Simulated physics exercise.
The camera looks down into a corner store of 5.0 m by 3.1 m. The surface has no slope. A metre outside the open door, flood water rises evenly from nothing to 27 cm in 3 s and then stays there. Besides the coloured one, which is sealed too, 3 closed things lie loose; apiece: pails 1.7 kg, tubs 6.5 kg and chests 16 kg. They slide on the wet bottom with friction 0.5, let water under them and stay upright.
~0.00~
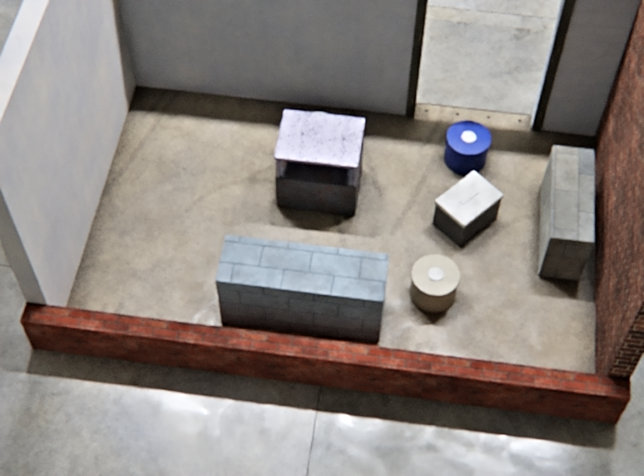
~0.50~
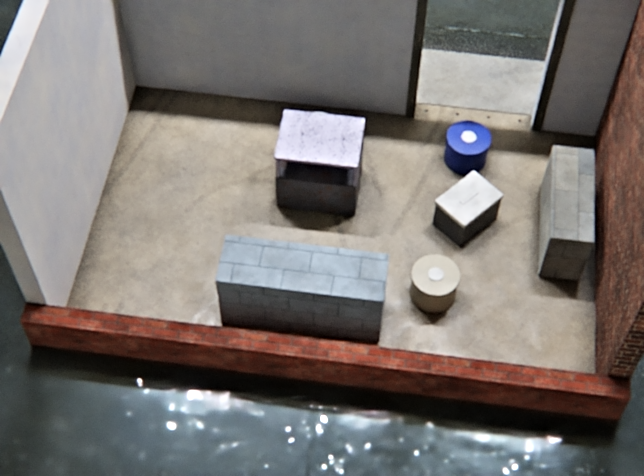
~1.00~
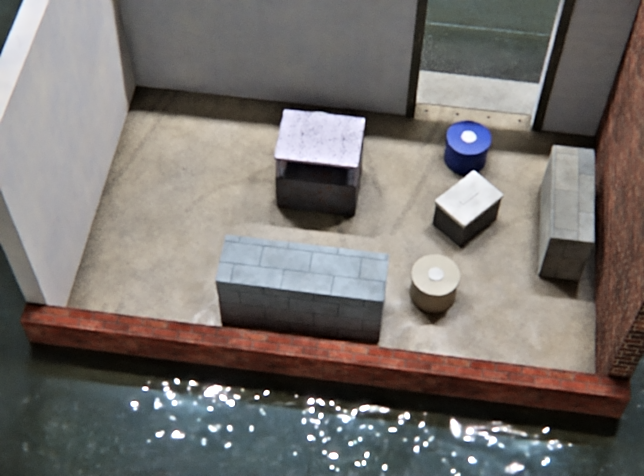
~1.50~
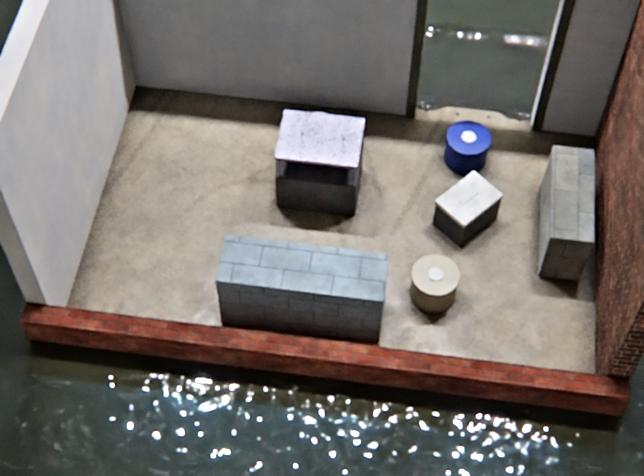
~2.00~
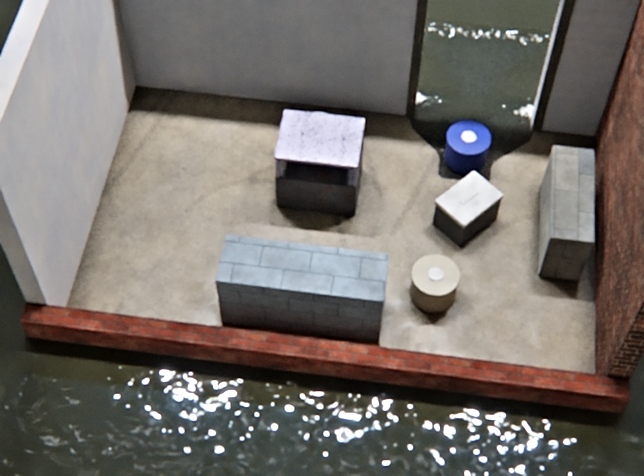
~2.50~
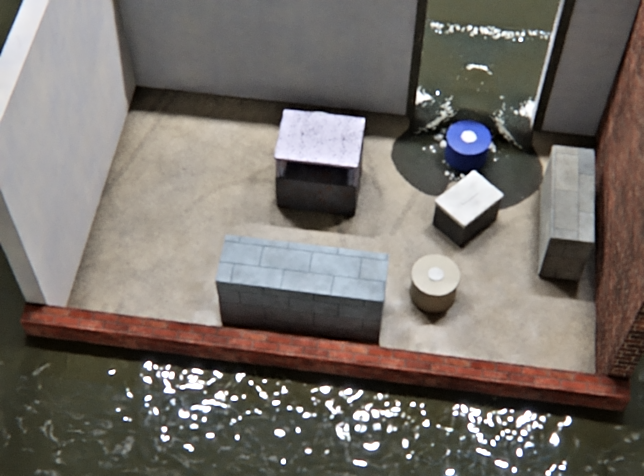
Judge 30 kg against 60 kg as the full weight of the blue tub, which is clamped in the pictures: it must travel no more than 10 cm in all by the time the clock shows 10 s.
For it, only the higher weight holds it.
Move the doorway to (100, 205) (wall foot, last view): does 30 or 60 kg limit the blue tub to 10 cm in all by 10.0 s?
Then only the larger load is enough.
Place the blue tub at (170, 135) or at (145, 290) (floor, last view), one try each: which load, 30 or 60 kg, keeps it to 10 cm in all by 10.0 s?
In that order: The smaller is enough; either load holds.
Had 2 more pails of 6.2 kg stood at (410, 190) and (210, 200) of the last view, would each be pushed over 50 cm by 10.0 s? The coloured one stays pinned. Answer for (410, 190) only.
Answer: Over.
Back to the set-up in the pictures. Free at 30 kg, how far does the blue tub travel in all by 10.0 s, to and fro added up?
About 120 cm.
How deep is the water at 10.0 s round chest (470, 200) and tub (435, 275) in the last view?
Roughly 12 and 11 cm.
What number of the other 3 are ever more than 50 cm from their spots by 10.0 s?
3 of them.
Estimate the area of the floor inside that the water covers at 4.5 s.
Roughly 9.0 m2.
After 3.5 s the blue tub would be 28 cm from its start with 30 kg and 0 cm from its start with 60 kg; 11 cm of water round it then.
After 4.5 s the blue tub would be 55 cm from its start with 30 kg and 0 cm from its start with 60 kg; 11 cm of water round it then.
After 7.0 s the blue tub would be 71 cm from its start with 30 kg and 0 cm from its start with 60 kg; 11 cm of water round it then.
After 10.0 s the blue tub would be 116 cm from its start with 30 kg and 0 cm from its start with 60 kg; 16 cm of water round it then.
